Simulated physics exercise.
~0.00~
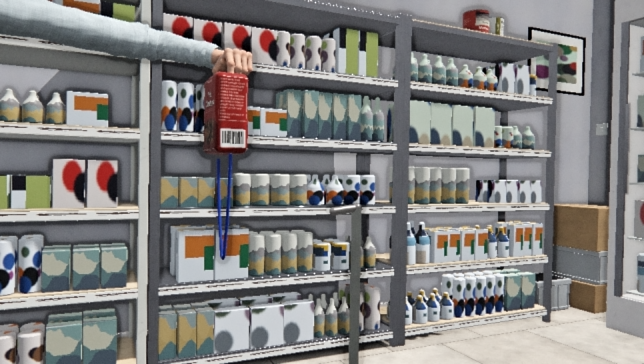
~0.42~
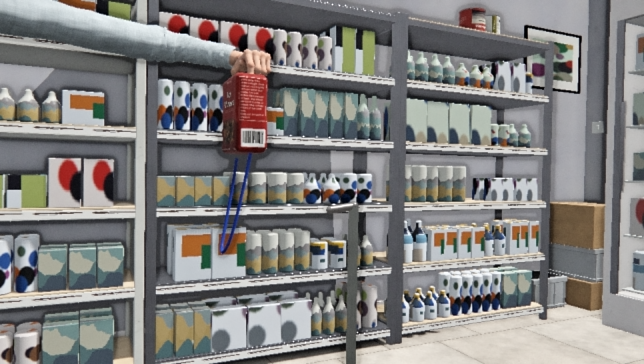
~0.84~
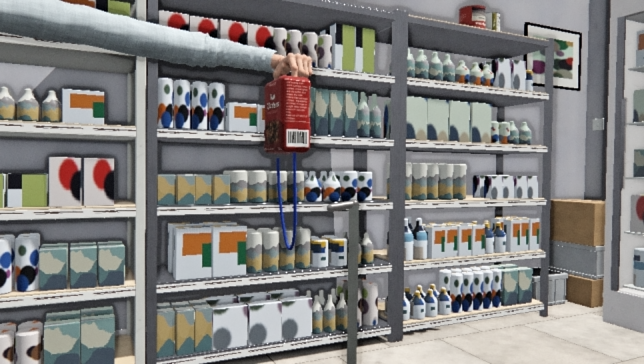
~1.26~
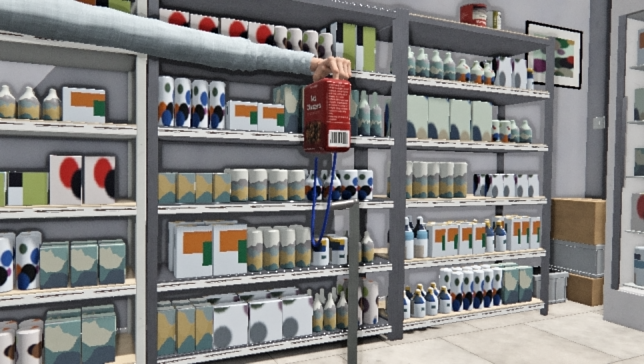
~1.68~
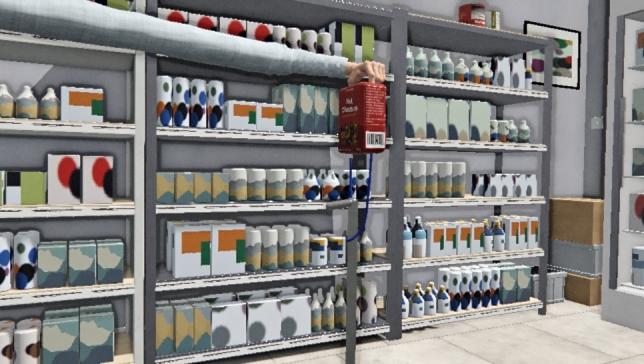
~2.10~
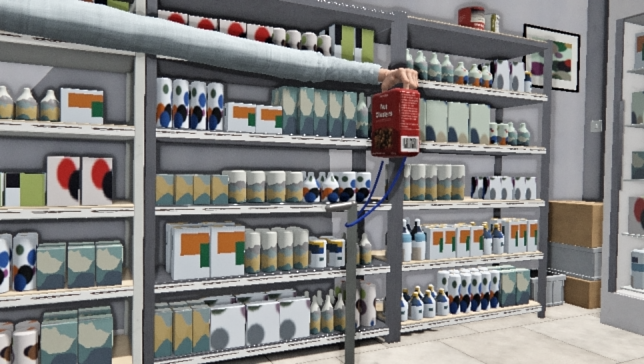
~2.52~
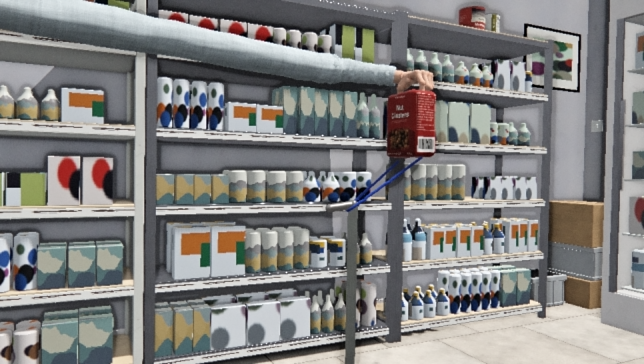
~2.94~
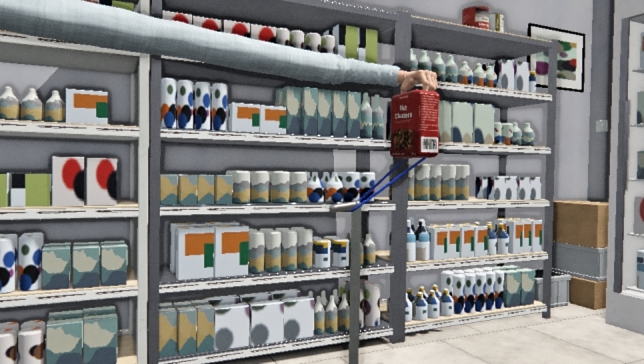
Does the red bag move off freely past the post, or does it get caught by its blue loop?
It gets caught by its blue loop. The loop pulls tight round the post and the bag is held just to the right of it.
A bright red bag with a dangling blue loop hangs from a hand at the end of a long, pale blue sleeved arm reaching in from the left. The slightly swaying view faces grey shop shelves filled with patterned boxes and bottles, with a slim grey post standing in front and brown boxes at the right. The hand carries the upright bag steadily right, over the post. As the bag passes beyond it, the trailing loop catches at the post's top and stretches out slantwise. The loop pulls tight, and the hand and bag stop just past the post.
